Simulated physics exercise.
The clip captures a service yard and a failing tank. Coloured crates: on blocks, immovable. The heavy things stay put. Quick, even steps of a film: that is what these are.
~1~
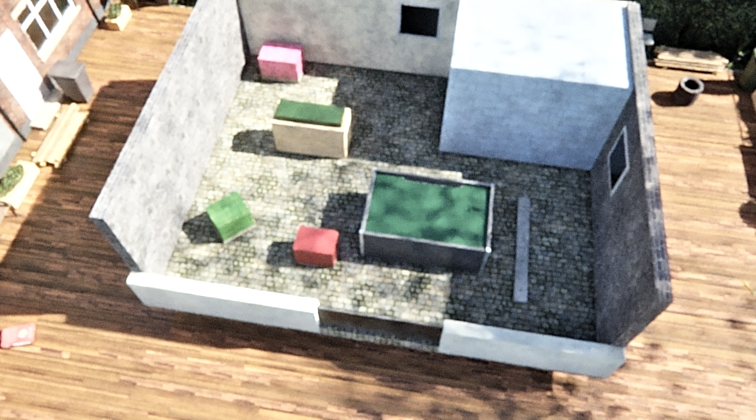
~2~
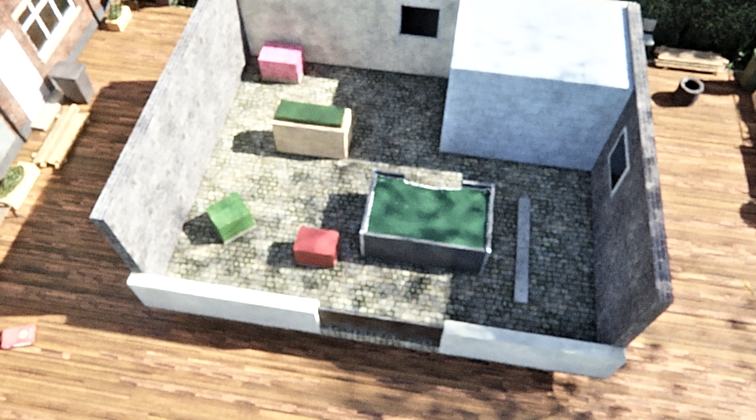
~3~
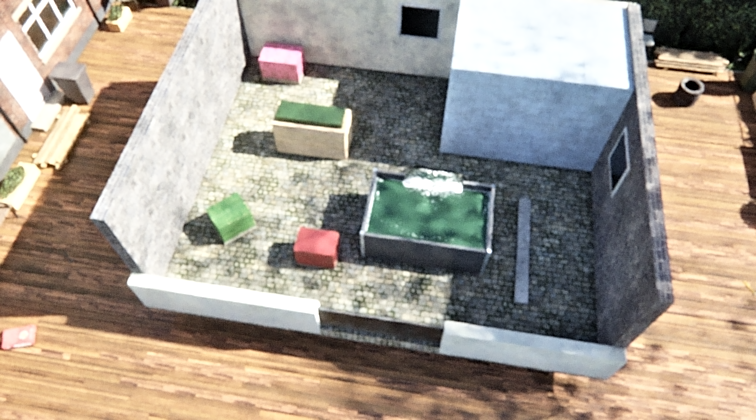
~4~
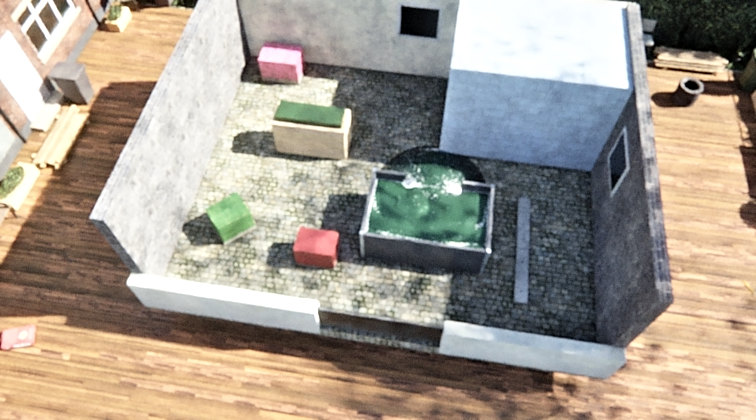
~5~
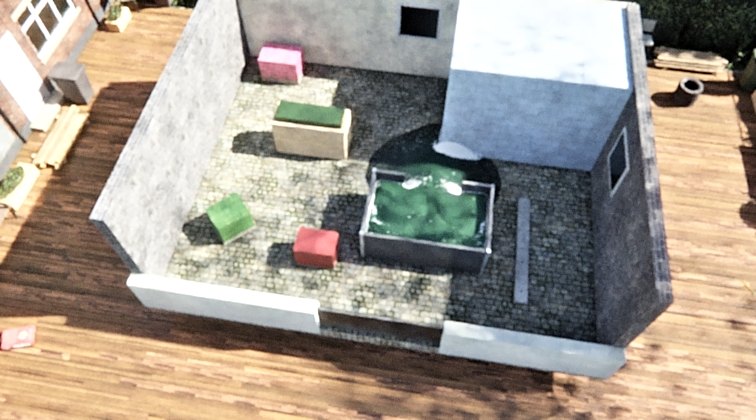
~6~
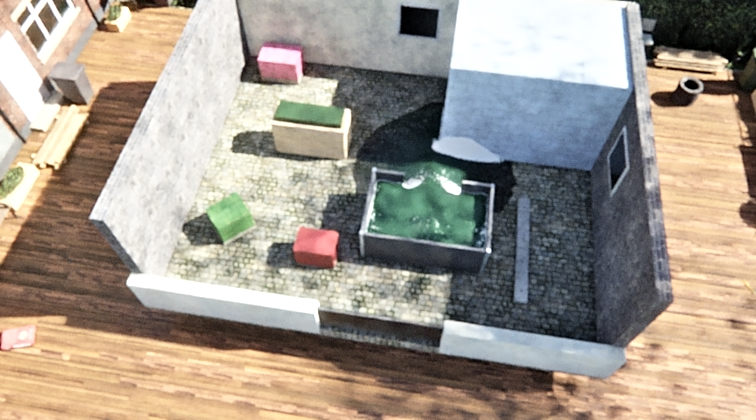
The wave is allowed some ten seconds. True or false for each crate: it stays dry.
Red crate: False, it gets wet; pink crate: False, it gets wet; green crate: False, it gets wet.
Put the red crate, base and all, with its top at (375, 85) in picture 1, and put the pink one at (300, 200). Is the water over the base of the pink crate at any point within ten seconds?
Well, the pink one is left untouched in the end.
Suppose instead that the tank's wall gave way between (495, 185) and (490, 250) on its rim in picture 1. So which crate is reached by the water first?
It's the one in red.
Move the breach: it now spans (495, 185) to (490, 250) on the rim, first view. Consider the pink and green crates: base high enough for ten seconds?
Within ten seconds the pink crate stays untouched and the green crate is drenched.
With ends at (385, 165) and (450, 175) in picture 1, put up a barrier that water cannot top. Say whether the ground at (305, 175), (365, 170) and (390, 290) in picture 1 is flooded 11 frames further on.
As listed: Wet, covered, no water.
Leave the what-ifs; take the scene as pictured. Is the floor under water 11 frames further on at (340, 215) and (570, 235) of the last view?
The first place is spared and the second is inundated.
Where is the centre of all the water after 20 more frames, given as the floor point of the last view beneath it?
My pick is pixel (422, 166).
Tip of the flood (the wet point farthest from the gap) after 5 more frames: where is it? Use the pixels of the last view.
Front's tip: Near (369, 70).
A moment on, water covers 25 % of the floor; the red crate not reached, the pink crate not reached, the green crate not reached.
Next, water covers 35 % of the floor; the red crate not reached, the pink crate water round its plinth, the green crate not reached.
Then, water covers 55 % of the floor; the red crate not reached, the pink crate water round its plinth, the green crate not reached.
Later, water covers 75 % of the floor; the red crate not reached, the pink crate water round its plinth, the green crate water round its plinth.
In the end, water covers 100 % of the floor; the red crate was topped, the pink crate was topped, the green crate was topped.
